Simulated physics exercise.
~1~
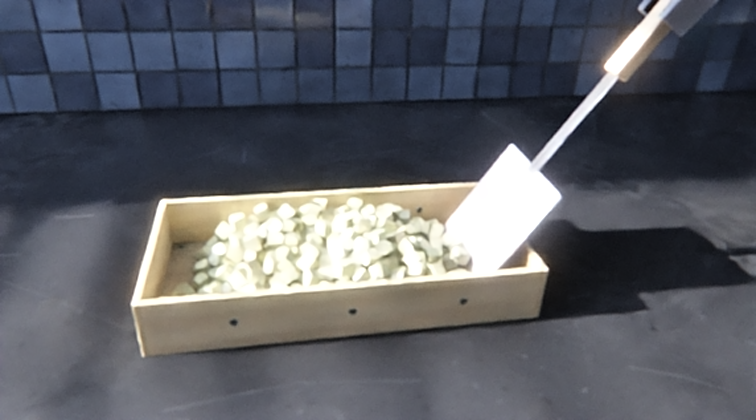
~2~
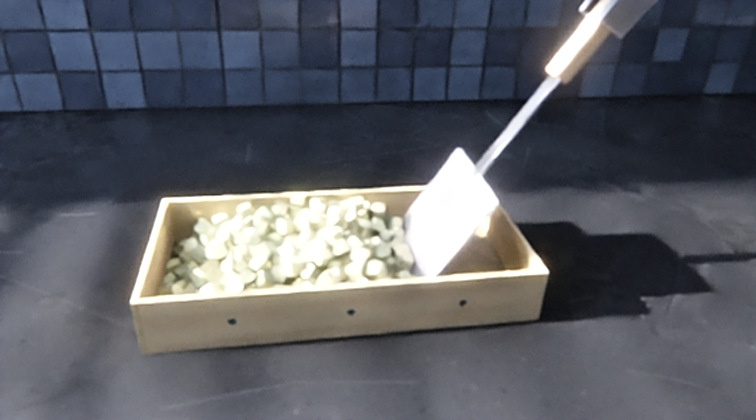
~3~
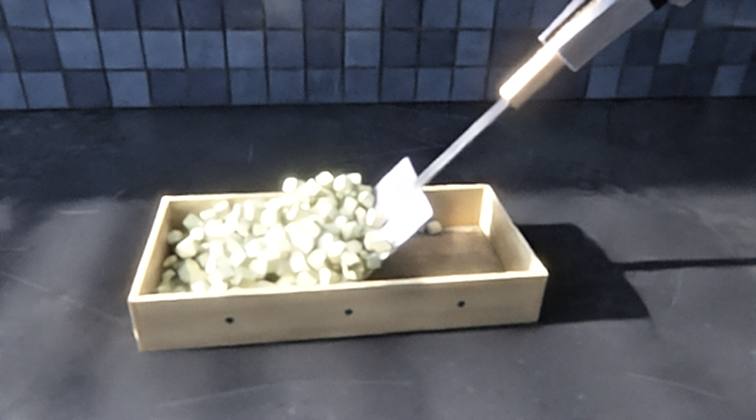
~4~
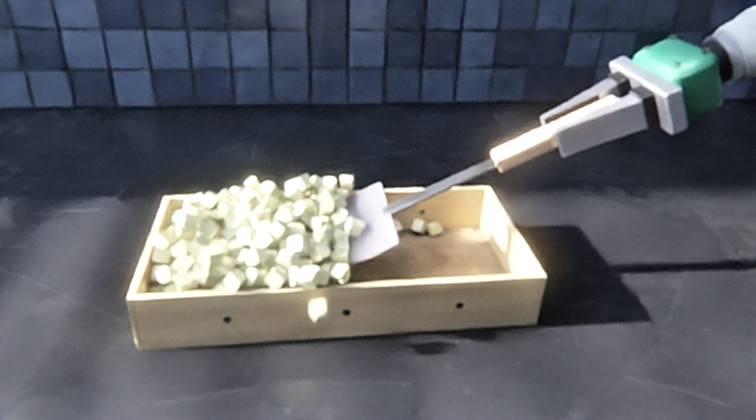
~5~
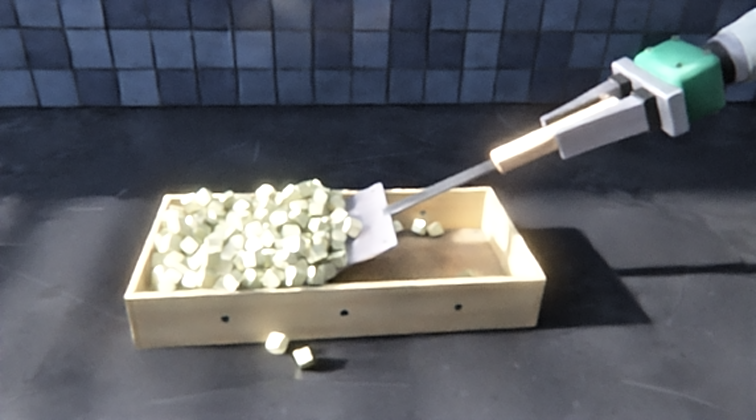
A robot-held spatula pushes pale vegetable dice left in a wooden trough, spilling a few outside.
